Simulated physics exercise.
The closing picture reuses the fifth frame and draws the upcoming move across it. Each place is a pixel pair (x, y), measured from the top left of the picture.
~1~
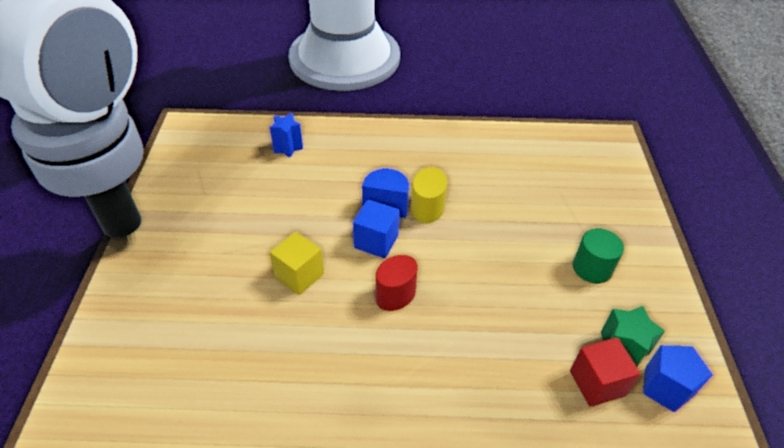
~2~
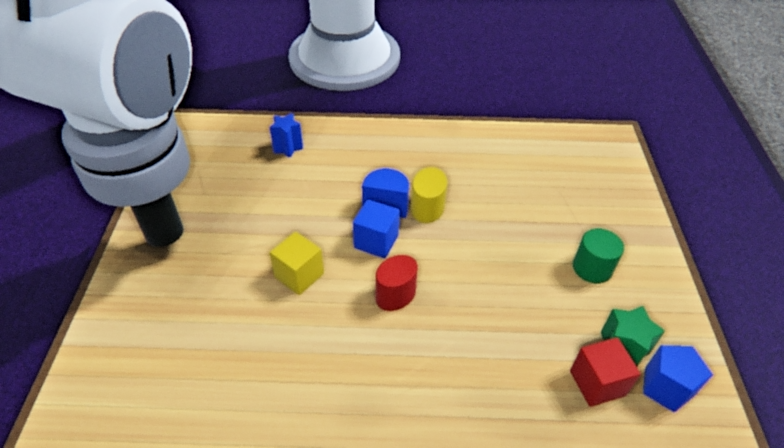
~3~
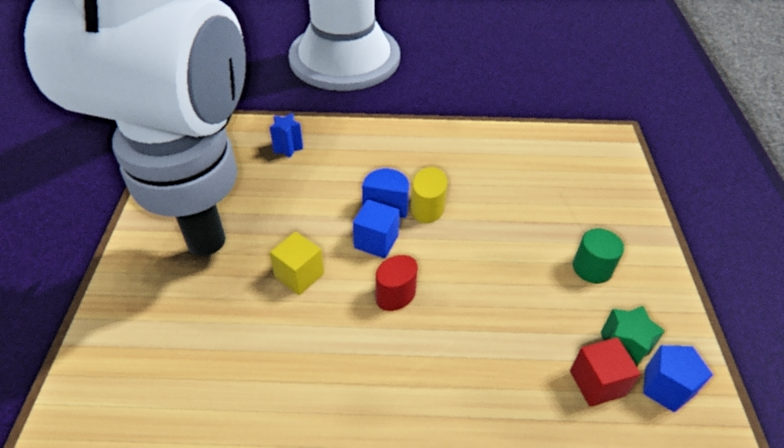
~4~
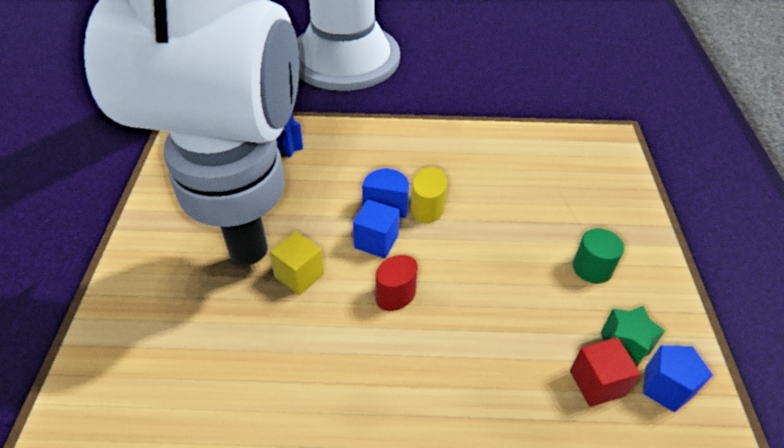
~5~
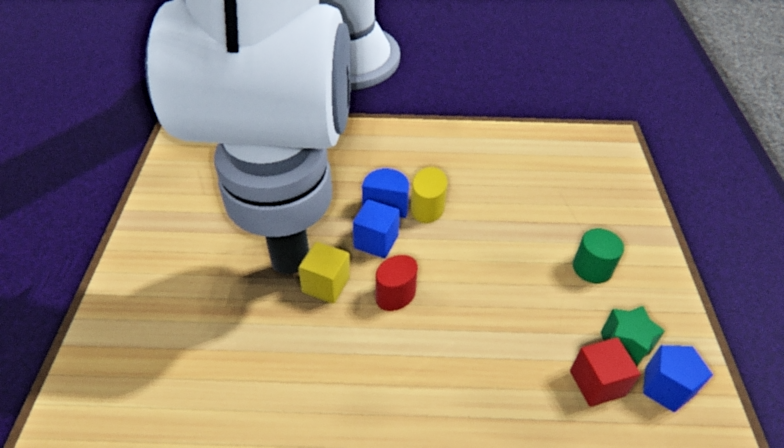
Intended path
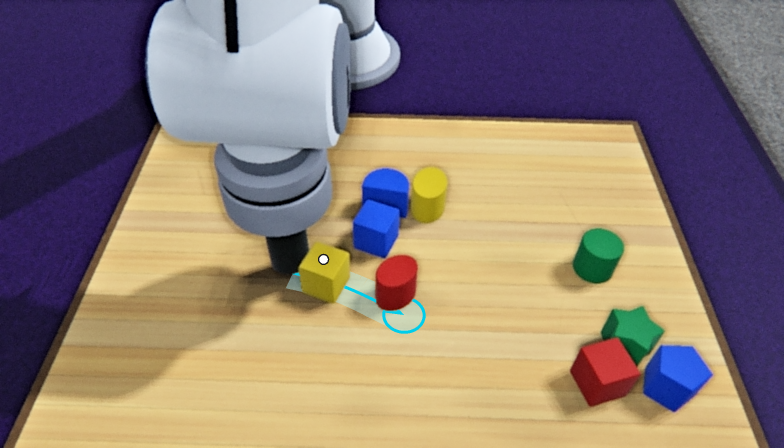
On a wooden board, a robot arm moving its black rod rightward among coloured blocks and nudging a yellow cube right.
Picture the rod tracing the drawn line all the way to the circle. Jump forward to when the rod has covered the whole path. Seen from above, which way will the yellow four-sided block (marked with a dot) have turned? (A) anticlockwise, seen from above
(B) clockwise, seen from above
That would be A.
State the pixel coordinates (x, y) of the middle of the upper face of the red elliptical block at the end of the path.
So, by the moment the path ends, you'll find the top centre of the red elliptical block at (484, 281).
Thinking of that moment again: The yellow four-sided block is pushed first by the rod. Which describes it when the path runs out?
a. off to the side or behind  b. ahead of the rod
Correct choice: B.
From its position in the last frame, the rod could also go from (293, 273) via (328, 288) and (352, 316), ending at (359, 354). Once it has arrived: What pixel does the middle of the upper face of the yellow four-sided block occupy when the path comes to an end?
My best guess is (395, 294).
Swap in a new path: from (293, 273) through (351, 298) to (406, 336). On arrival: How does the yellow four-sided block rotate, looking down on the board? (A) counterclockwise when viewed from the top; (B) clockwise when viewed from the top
A - counterclockwise when viewed from the top.
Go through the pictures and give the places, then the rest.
The first frame shows rod tip (123, 224); block tops, yellow four-sided block (295, 250); blue four-sided block (376, 215); red elliptical block (397, 270).
The second frame shows rod (164, 233); blocks unchanged.
The third frame shows rod (207, 242); blocks unchanged.
The fourth frame shows rod (249, 250); blocks unchanged.
The fifth frame shows rod (291, 259); yellow four-sided block (324, 259); blue four-sided block (376, 215); red elliptical block (397, 270).
Path on the board, from (293, 273) via (350, 289), ending at (404, 315); the dot is on the yellow four-sided block.
The first path, step by step. One third of the way, rod (330, 269); yellow four-sided block (365, 271); red elliptical block (407, 272).
Two thirds of the way, rod (367, 283); yellow four-sided block (405, 283); red elliptical block (447, 278), turned 15° anticlockwise.
At the end, rod (405, 301); yellow four-sided block (447, 297), turned 25° anticlockwise; blue four-sided block in place; red elliptical block (484, 281), turned 30° anticlockwise.
